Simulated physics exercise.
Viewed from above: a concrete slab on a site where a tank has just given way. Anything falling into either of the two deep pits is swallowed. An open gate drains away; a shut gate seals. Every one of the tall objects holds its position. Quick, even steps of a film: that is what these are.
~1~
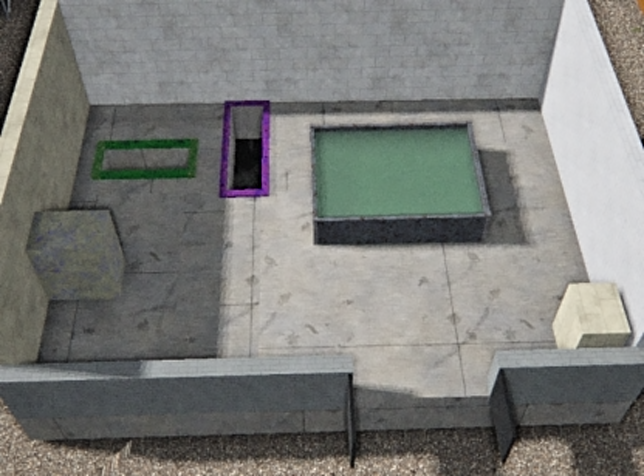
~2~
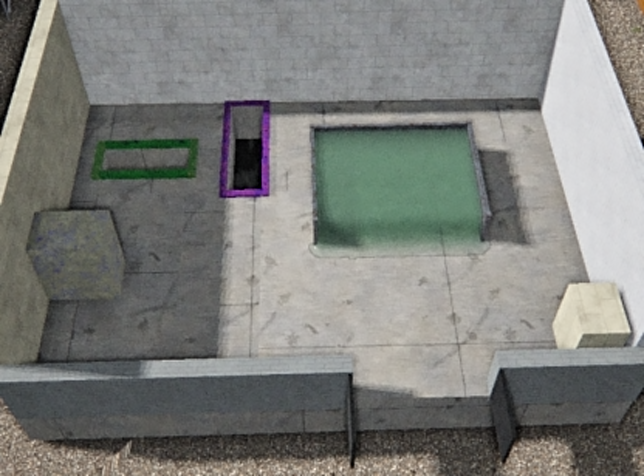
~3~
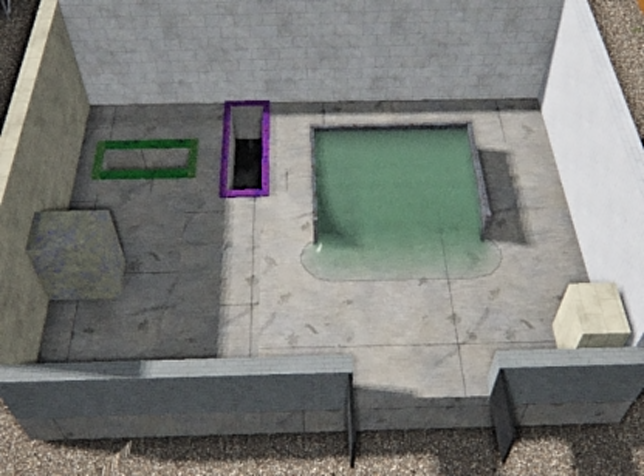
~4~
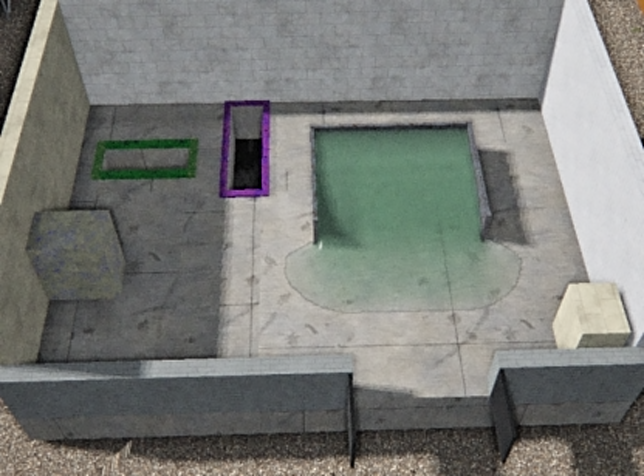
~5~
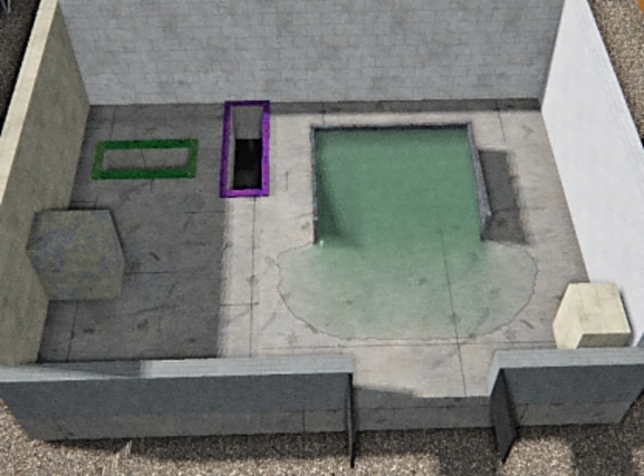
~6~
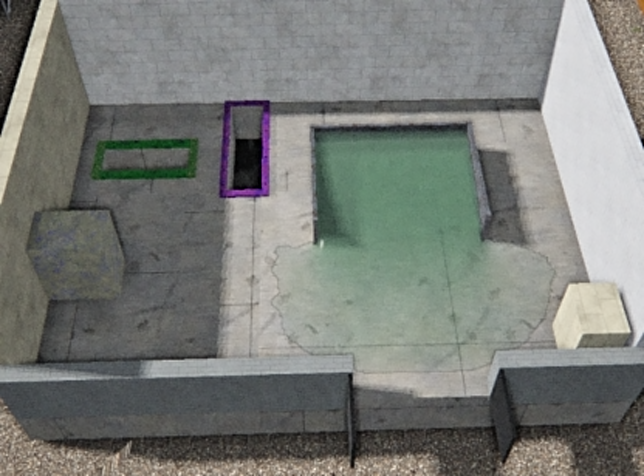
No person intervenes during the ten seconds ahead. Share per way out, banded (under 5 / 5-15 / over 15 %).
Banded: Gate over 15 %, green pit under 5 %, purple pit under 5 %.
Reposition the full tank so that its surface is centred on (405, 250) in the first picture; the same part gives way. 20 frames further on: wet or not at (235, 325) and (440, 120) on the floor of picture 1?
Well, the first one would be soaked, and the second one bone-dry.
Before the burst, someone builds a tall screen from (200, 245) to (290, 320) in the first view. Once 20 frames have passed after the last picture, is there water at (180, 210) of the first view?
Waterless.
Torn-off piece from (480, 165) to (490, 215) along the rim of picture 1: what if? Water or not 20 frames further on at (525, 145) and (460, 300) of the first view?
Soaked, then soaked.
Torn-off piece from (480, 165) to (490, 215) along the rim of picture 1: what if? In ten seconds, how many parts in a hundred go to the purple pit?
Purple takes 6 in a hundred.
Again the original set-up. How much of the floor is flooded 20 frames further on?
It comes out near 45 percent.
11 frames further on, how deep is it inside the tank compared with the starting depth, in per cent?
That comes to about 32 per cent.
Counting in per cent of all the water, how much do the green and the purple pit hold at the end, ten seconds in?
In the order asked: 0 percent and 0 percent.
A moment on, water covers 30 % of the floor; the gate 5 %, the green pit 0 %, the purple pit 0 %.
Next, water covers 30 % of the floor; the gate 17 %, the green pit 0 %, the purple pit 0 %.
Then, water covers 45 % of the floor; the gate 32 %, the green pit 0 %, the purple pit 0 %.
Later, water covers 60 % of the floor; the gate 44 %, the green pit 0 %, the purple pit 0 %.
In the end, water covers 80 % of the floor; the gate 50 %, the green pit 0 %, the purple pit 0 %.
